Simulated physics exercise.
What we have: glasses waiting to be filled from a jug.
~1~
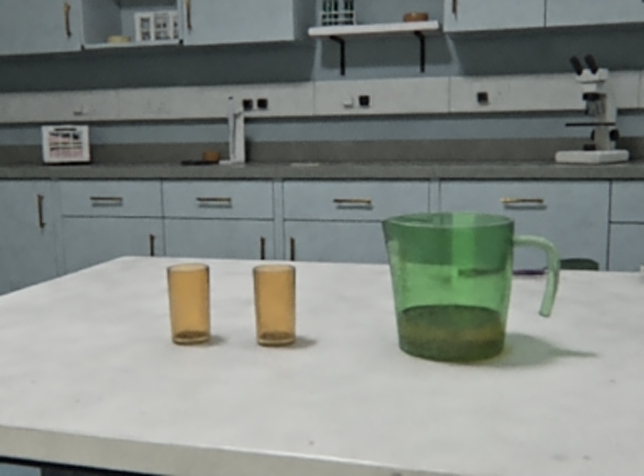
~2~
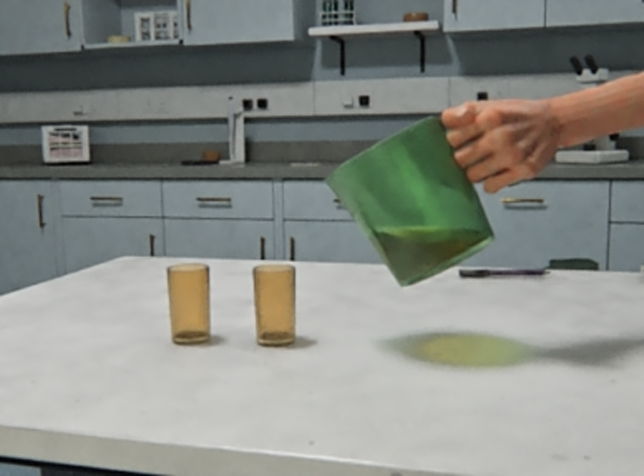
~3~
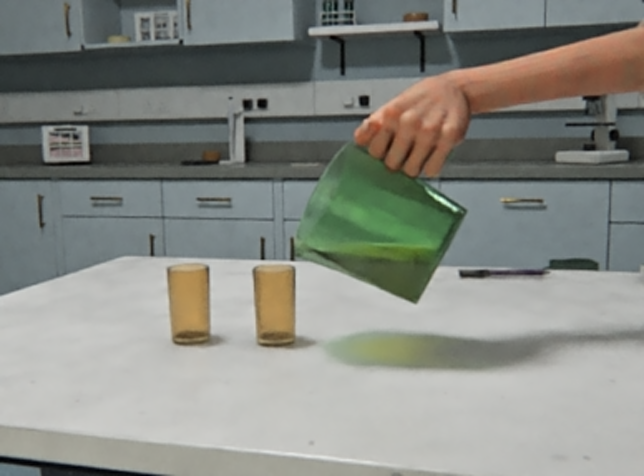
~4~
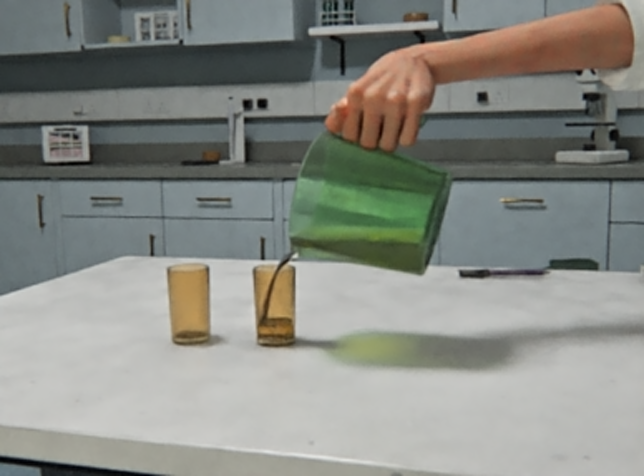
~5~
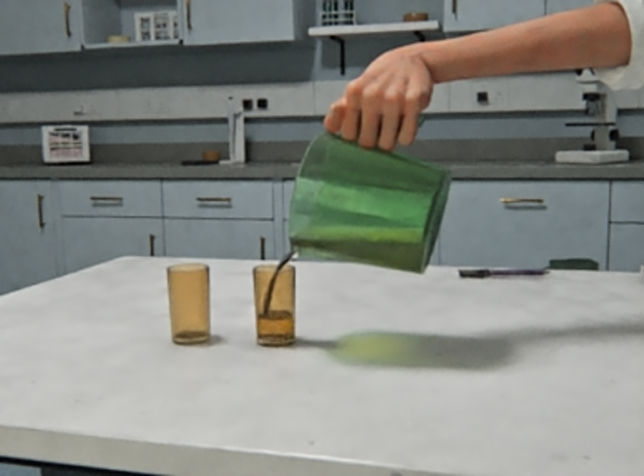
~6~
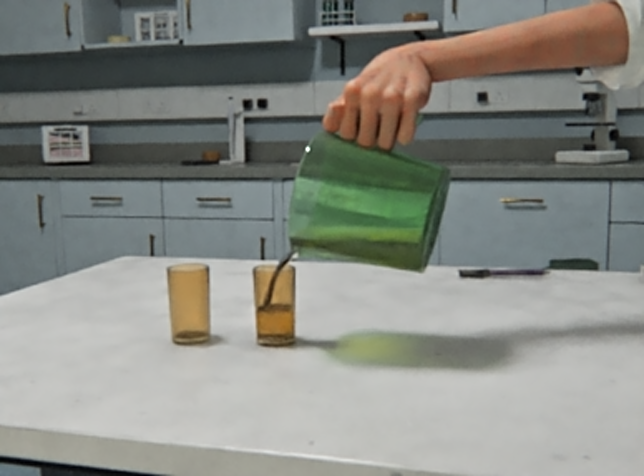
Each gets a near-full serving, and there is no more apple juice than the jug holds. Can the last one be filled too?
The apple juice is enough.
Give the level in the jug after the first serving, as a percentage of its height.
About 15 per cent.
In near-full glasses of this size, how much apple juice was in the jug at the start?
Some 3.0 of them.
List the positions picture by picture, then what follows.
In the first frame, nothing is moving yet; jug (451, 280) about a quarter full; two glasses, the last at (190, 301).
In the second frame, the jug is picked up; jug (414, 201) tipped 30° with all of its load; the first is empty.
In the third frame, the jug leans over the first small glass; jug (380, 225) tipped 65° with all of its load; two glasses, the last at (190, 301).
In the fourth frame, the apple juice is flowing; jug (370, 206) tipped 75° with nearly all of its load; the first is about a quarter full.
In the fifth frame, the apple juice is flowing; jug (369, 205) tipped 75° with nearly all of its load; two glasses, the last at (190, 301).
In the sixth frame, the apple juice is flowing; jug (368, 205) tipped 75° with nearly all of its load; the first is about a third full.
Next, the first is about three quarters full.
After that, the first is done and the jug has about two thirds of its load.
Finally, both are full and about a quarter of the apple juice is over.
